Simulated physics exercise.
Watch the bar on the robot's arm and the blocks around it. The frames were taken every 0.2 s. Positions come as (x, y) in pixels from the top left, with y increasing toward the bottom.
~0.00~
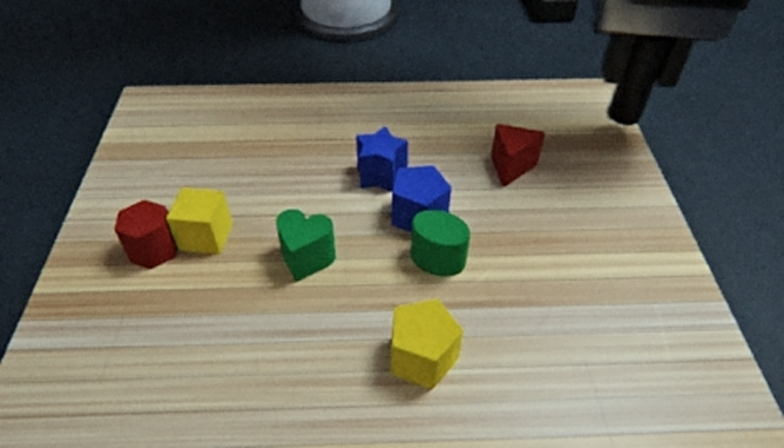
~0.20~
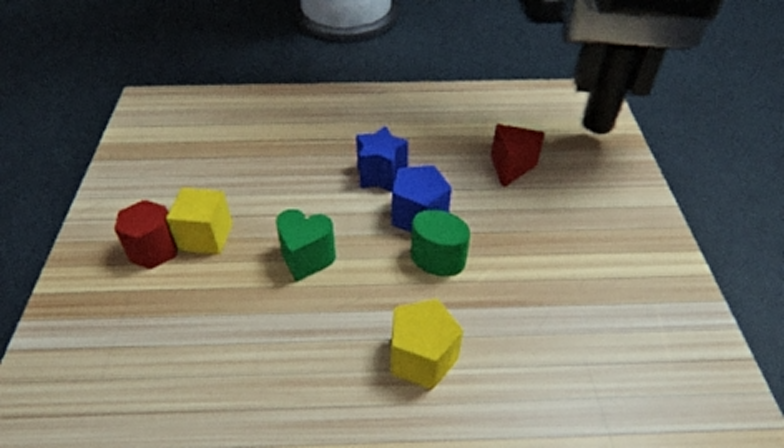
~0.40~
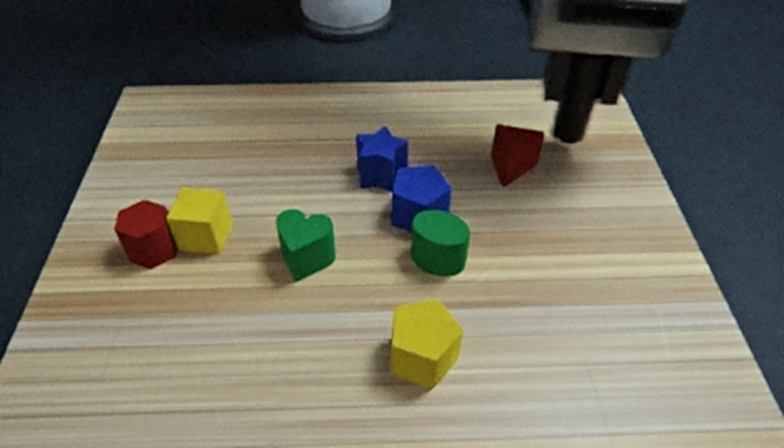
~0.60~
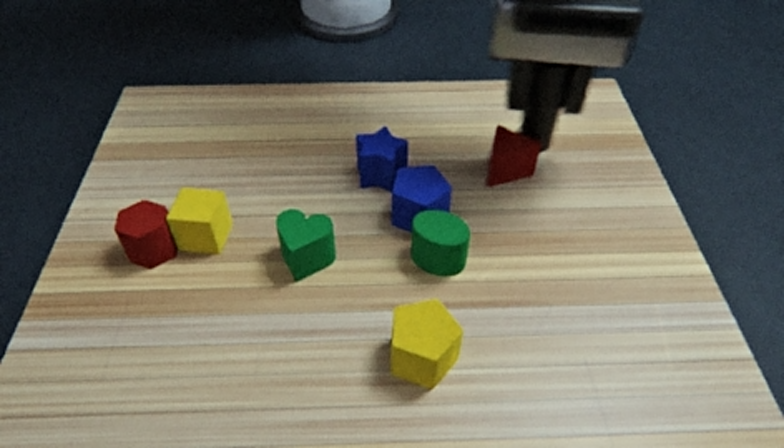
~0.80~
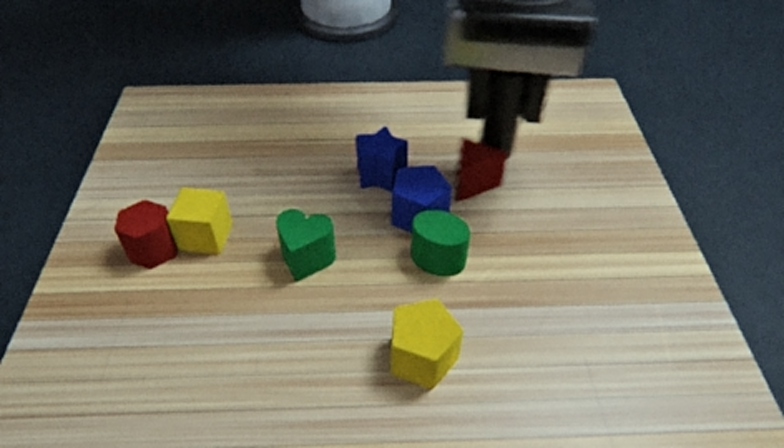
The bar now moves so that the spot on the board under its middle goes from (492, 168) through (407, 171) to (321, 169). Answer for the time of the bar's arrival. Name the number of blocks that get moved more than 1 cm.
Expect two.
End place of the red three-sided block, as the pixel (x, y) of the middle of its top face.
Expect it around (454, 161).
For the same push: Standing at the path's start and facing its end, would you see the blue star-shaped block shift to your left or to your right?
Shifts left.
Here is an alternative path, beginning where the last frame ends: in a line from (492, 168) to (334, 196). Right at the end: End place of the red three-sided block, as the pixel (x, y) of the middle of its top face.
Put as a pixel place, it's (451, 170).
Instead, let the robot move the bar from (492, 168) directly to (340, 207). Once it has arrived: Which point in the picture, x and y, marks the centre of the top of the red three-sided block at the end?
It should be at about (448, 177).
On the path given first. One third of the way, bar at (436, 154); red three-sided block at (454, 161), turned 35° anticlockwise.
Two thirds of the way, bar at (377, 154); blue star-shaped block at (332, 147); red three-sided block at (454, 161), turned 35° anticlockwise.
At the end, bar at (319, 152); blue star-shaped block at (287, 154), turned 65° anticlockwise; blue pentagonal block unmoved; red three-sided block at (454, 161), turned 35° anticlockwise.
